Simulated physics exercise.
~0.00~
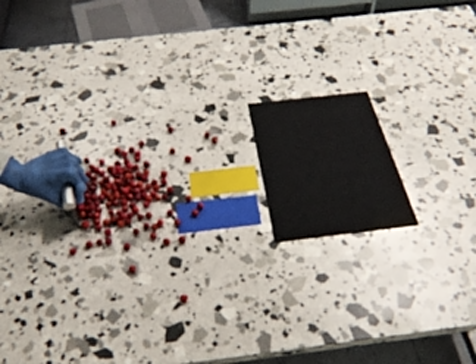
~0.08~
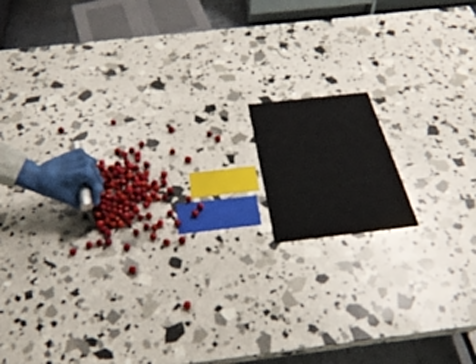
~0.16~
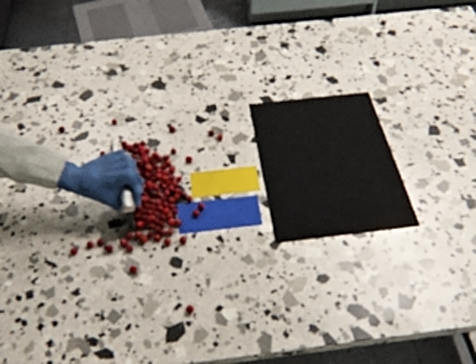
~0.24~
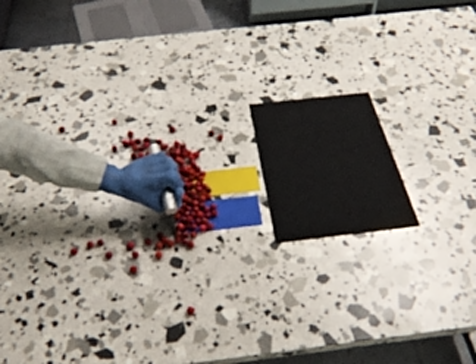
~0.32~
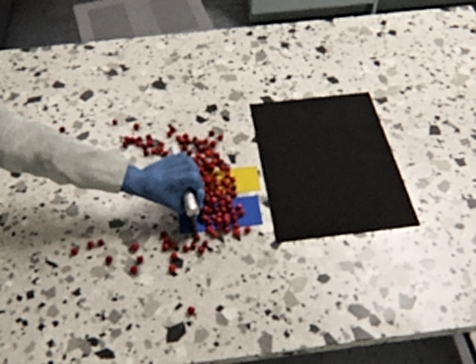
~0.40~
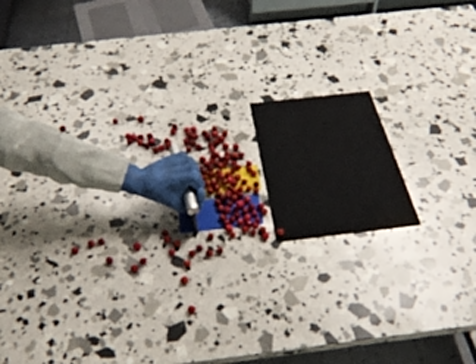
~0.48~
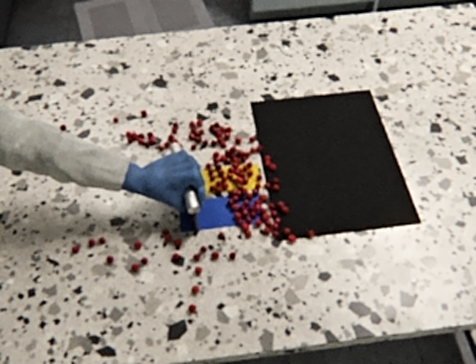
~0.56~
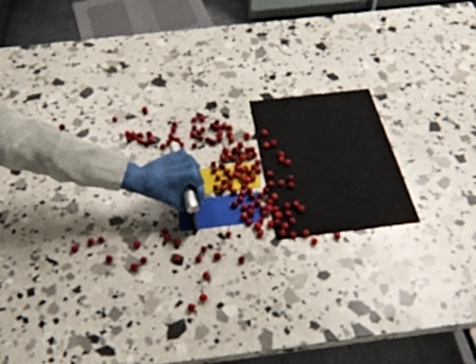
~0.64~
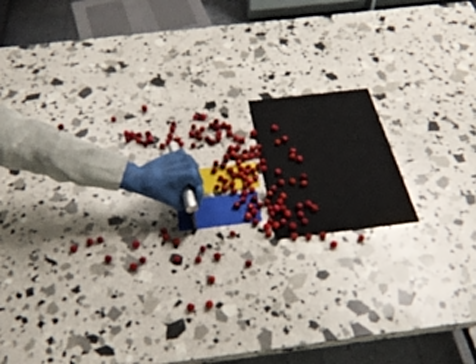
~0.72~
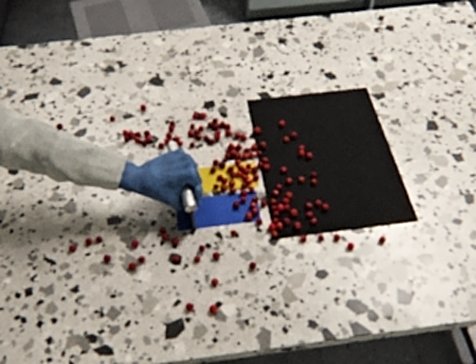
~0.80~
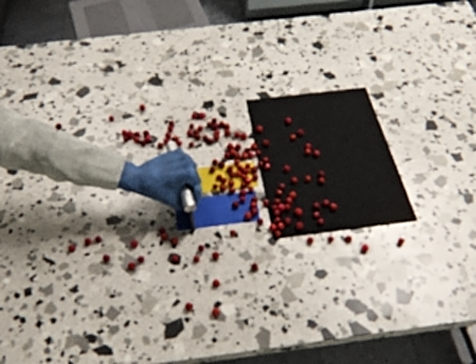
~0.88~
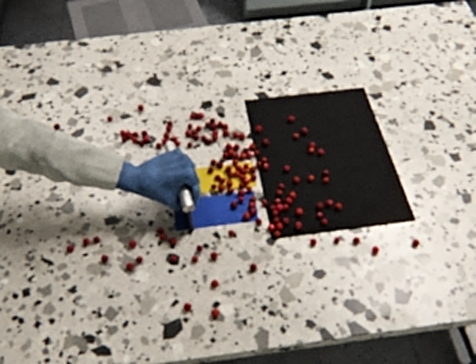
On a speckled countertop, a gloved hand pushes cranberries right, then stops as some roll across a black mat.
